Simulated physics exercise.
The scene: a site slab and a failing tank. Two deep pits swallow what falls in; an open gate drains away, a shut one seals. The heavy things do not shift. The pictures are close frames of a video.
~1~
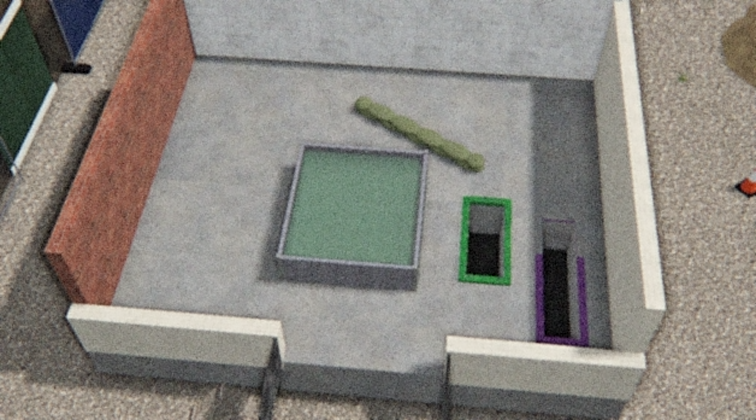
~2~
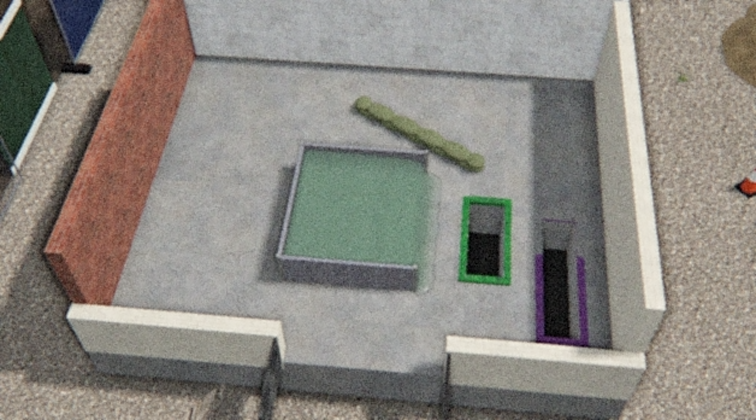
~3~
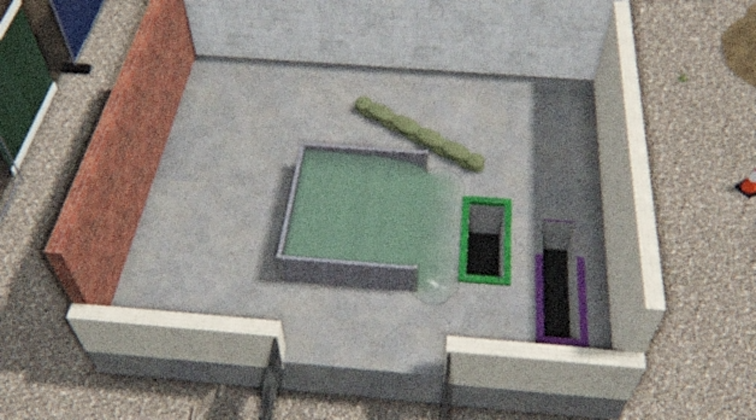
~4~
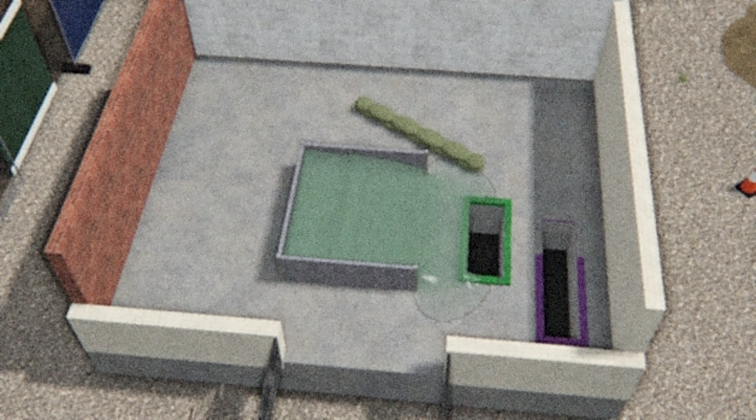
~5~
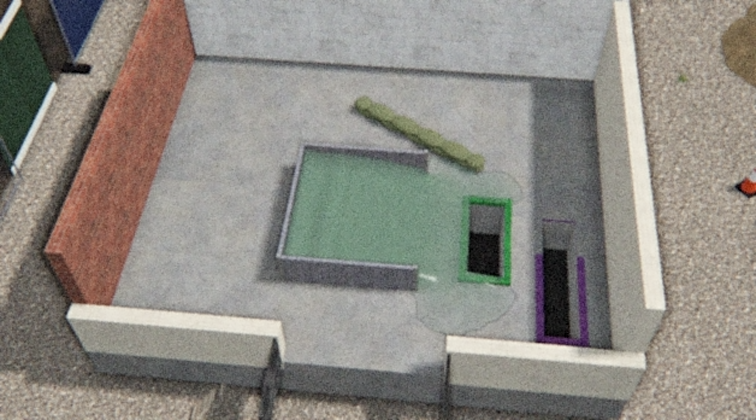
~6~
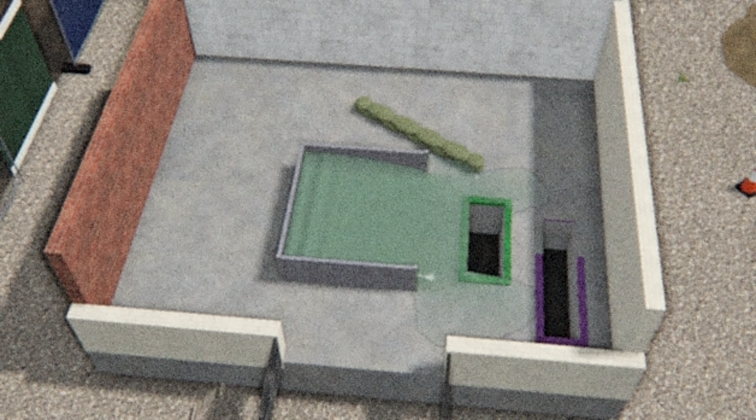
Greenish water poured out of the open right side of a square tank on a walled concrete slab, then spread in a thin sheet around the green-rimmed pit and toward the right.
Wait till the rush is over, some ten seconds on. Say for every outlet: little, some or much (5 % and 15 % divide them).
One by one: The gate takes less than 5 %; the purple pit takes more than 15 %; the green pit takes more than 15 %.
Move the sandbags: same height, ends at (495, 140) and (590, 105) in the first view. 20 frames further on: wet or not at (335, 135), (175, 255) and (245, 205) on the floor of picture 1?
In that order: No water, clear, no water.
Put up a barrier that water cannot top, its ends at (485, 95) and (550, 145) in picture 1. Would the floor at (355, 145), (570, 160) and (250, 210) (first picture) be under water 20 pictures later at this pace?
One after the other: Flooded, under water, dry.
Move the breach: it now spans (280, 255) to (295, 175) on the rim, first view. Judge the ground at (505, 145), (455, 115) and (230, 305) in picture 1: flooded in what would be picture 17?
As listed: No water, no water, flooded.
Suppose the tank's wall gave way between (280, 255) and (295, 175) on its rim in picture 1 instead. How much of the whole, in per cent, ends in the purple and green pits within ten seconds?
Roughly, in per cent: Purple 8, green 0.
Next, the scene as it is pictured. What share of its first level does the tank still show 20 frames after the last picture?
About 20 per cent.
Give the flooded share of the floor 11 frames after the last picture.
Close to 25 %.
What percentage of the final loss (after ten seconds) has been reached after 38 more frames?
I make it 90 per cent.
A moment on, water covers 15 % of the floor; the gate 0 %, the purple pit 1 %, the green pit 17 %.
Next, water covers 25 % of the floor; the gate 0 %, the purple pit 3 %, the green pit 30 %.
Then, water covers 30 % of the floor; the gate 0 %, the purple pit 7 %, the green pit 39 %.
Later, water covers 40 % of the floor; the gate 1 %, the purple pit 16 %, the green pit 42 %.
In the end, water covers 45 % of the floor; the gate 3 %, the purple pit 22 %, the green pit 43 %.
